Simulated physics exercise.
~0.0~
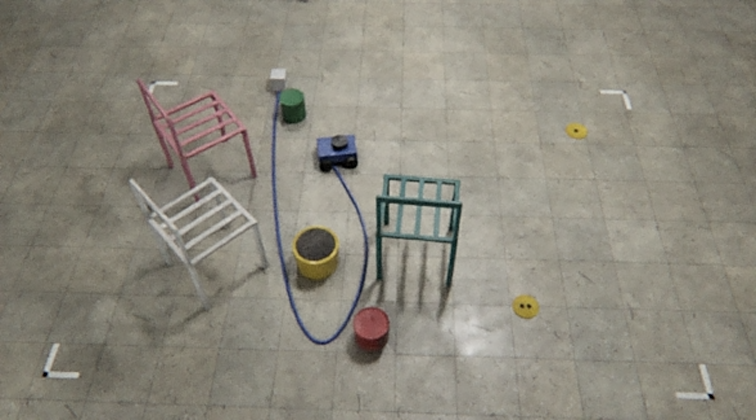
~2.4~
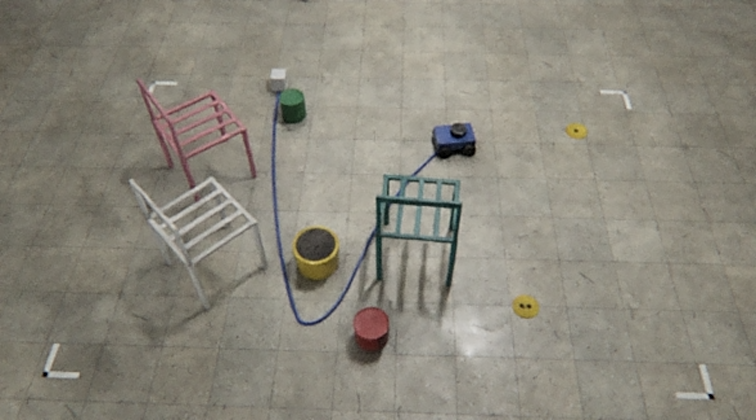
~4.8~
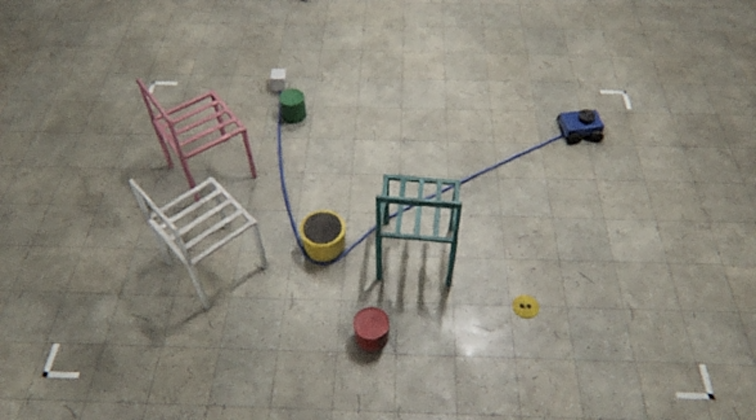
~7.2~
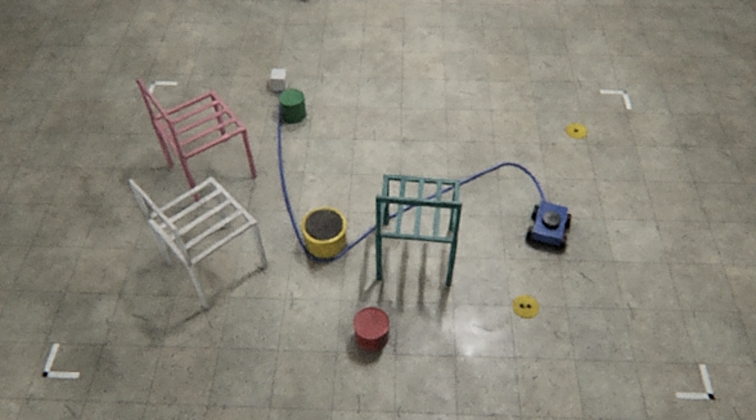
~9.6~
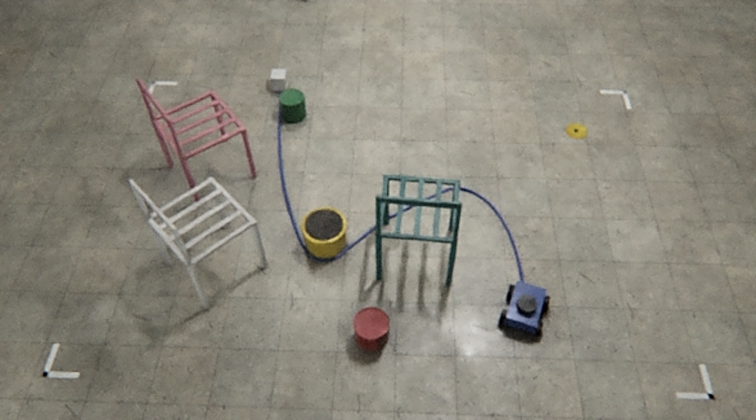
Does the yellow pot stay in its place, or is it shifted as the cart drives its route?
The yellow pot is shifted. It moves a little way up and slightly right as the lead draws against it.
The clip shows a blue cart pulling a blue lead right across a floor to a yellow mark, the lead drawing against a yellow pot and nudging it slightly up, before the cart turns down and ends on a second mark, with the chairs and the red and green buckets unmoved.
